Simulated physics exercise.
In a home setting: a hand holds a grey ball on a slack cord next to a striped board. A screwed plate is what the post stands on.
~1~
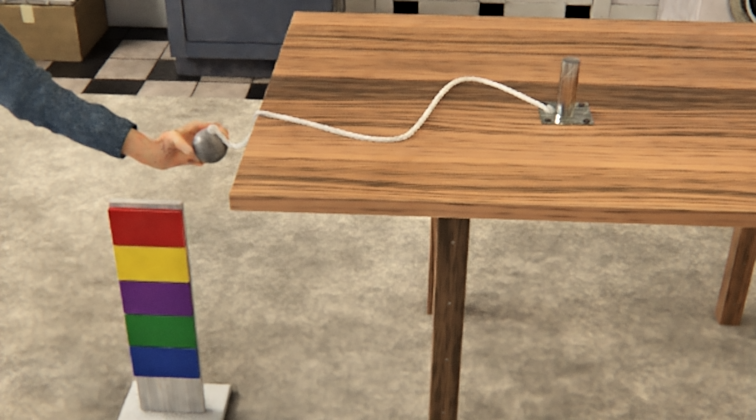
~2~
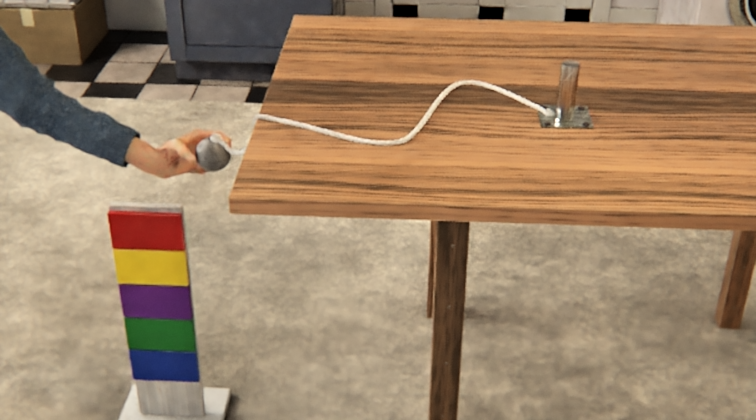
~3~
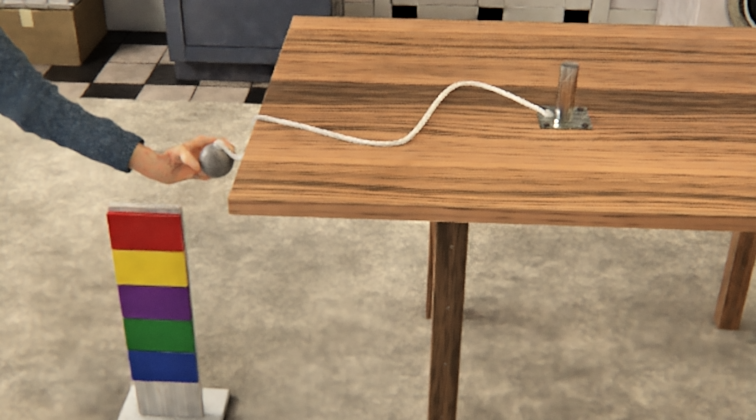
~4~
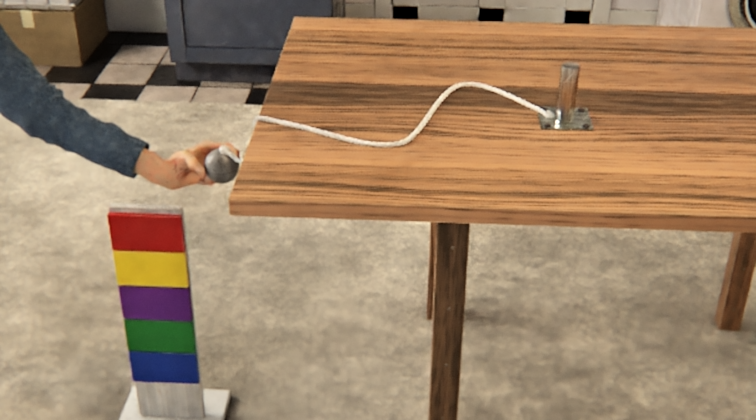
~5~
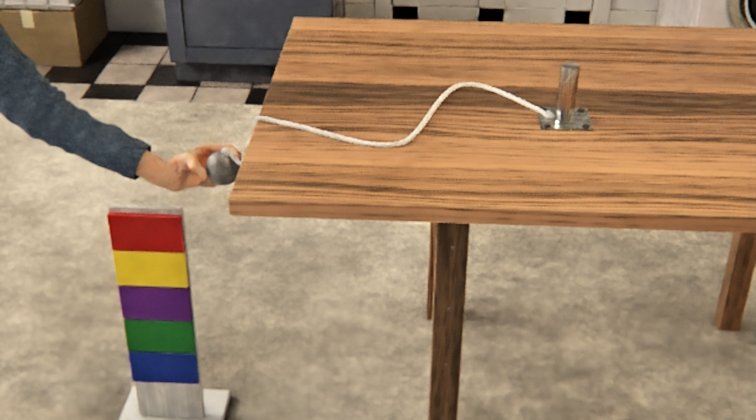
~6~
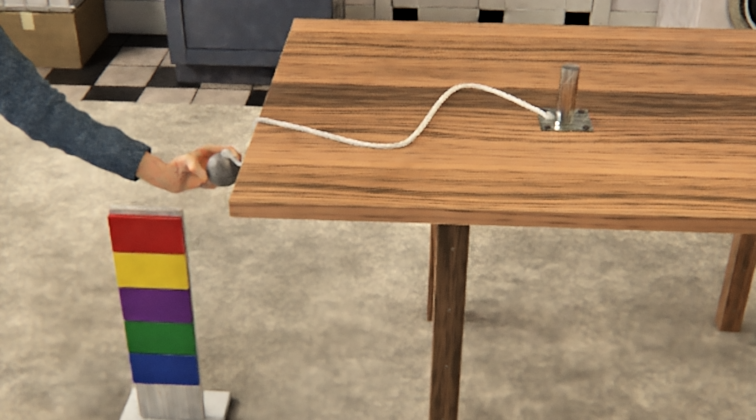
A hand holding a grey ball on a white cord lowers it slightly beside a table.
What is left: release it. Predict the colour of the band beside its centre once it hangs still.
I would predict purple.
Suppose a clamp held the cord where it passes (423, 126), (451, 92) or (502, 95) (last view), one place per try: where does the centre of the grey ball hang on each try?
The places are (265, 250), (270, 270) and (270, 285).
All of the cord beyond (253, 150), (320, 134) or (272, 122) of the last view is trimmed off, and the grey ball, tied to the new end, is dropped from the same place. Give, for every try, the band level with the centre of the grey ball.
Going cut by cut, you'd get yellow, then higher than all five, then red.
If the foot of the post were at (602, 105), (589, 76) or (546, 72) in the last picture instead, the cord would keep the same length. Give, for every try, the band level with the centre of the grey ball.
Yellow; yellow; purple.
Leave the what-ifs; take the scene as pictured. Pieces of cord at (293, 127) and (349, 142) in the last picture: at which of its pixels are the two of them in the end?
The first one ends up at (267, 192) and the second one at (264, 139).
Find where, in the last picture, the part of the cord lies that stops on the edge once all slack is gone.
That spot is roughly at (385, 147).
A little later, ball near (283, 288); level with purple.
Next, ball near (267, 294); level with purple.
When it is over, ball near (273, 299); level with purple. The purple one.
